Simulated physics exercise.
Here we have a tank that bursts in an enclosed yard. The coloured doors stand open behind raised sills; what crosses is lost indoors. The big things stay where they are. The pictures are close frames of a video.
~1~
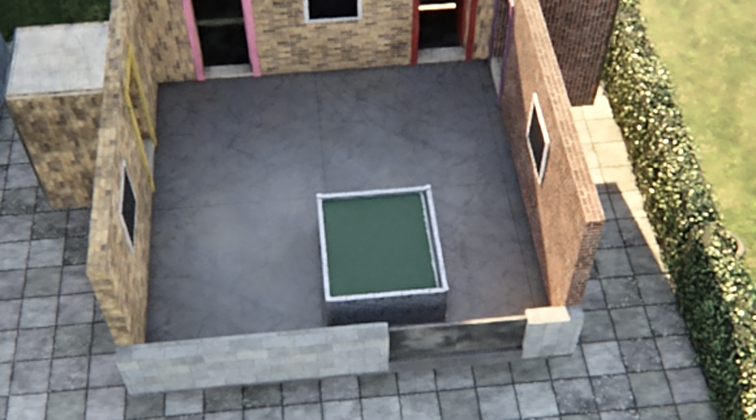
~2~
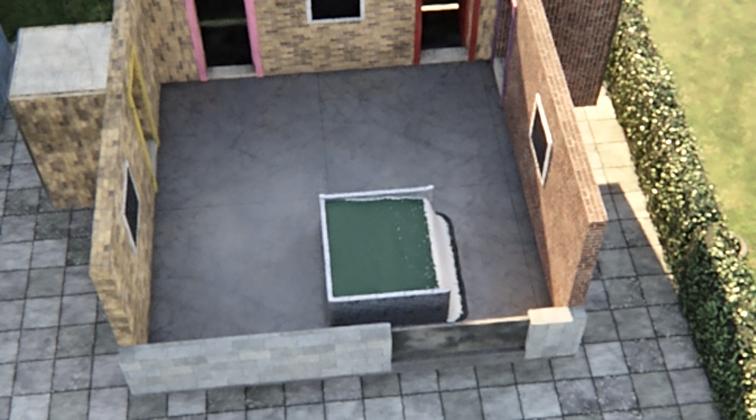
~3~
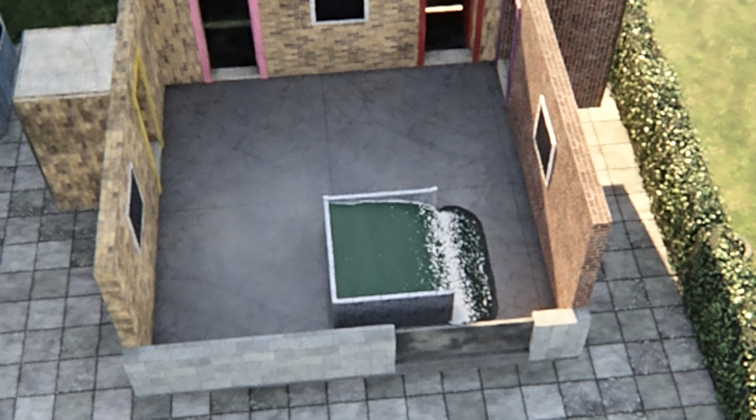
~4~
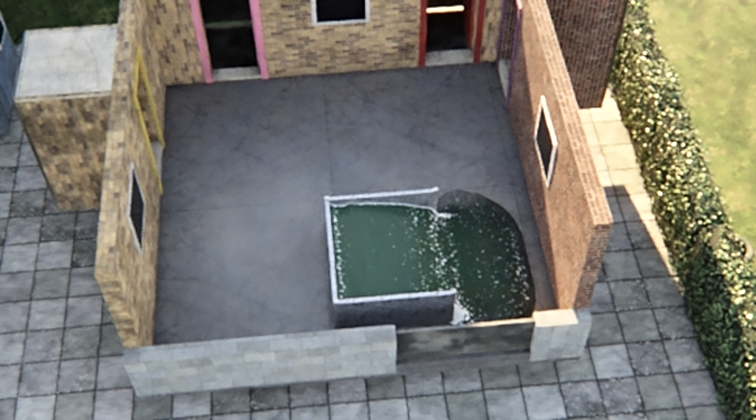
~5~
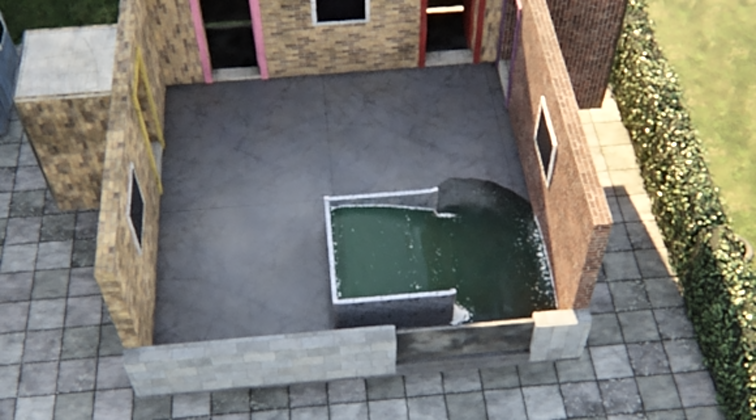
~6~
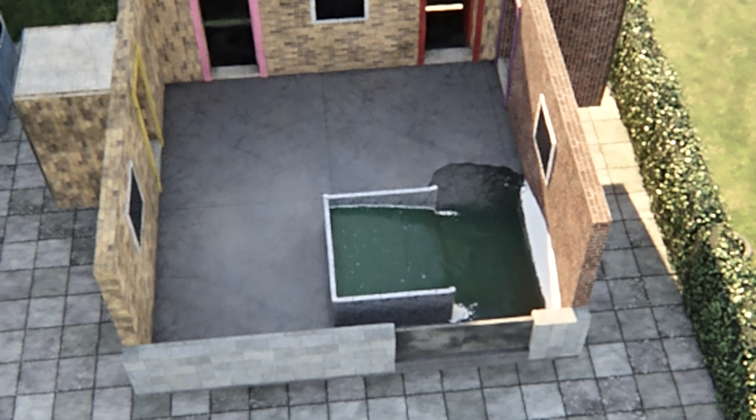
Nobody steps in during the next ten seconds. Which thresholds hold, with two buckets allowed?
In the end: The pink door stays under that; the purple door stays under that; the red door takes more than that; the yellow door stays under that.
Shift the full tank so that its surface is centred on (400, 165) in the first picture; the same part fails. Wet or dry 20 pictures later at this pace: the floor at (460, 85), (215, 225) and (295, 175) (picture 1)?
One after the other: Covered, not flooded, dry.
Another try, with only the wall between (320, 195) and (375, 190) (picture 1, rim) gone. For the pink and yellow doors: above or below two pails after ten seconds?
In short: Pink door lets more in; yellow door takes less.
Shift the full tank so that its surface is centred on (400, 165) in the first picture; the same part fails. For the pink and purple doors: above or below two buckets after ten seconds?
Then: Pink holds; purple is under.
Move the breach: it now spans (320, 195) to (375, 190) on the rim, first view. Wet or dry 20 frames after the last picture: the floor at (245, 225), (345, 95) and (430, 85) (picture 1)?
In that order: Dry, wet, under water.
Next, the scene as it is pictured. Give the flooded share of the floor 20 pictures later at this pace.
Some 50 per cent.
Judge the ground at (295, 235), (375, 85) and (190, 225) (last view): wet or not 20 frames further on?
In that order: Free of water, under water, free of water.
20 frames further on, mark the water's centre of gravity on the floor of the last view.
Around (432, 228).
A moment on, water covers 15 % of the floor; the pink door not reached, the purple door not reached, the red door not reached, the yellow door not reached.
Next, water covers 30 % of the floor; the pink door not reached, the purple door wet at the sill, nothing in, the red door wet at the sill, nothing in, the yellow door not reached.
Then, water covers 50 % of the floor; the pink door not reached, the purple door wet at the sill, nothing in, the red door over two buckets in, the yellow door not reached.
Later, water covers 75 % of the floor; the pink door wet at the sill, nothing in, the purple door wet at the sill, nothing in, the red door far over two buckets in, the yellow door wet at the sill, nothing in.
In the end, water covers 95 % of the floor; the pink door under two buckets in, the purple door wet at the sill, nothing in, the red door far over two buckets in, the yellow door wet at the sill, nothing in.
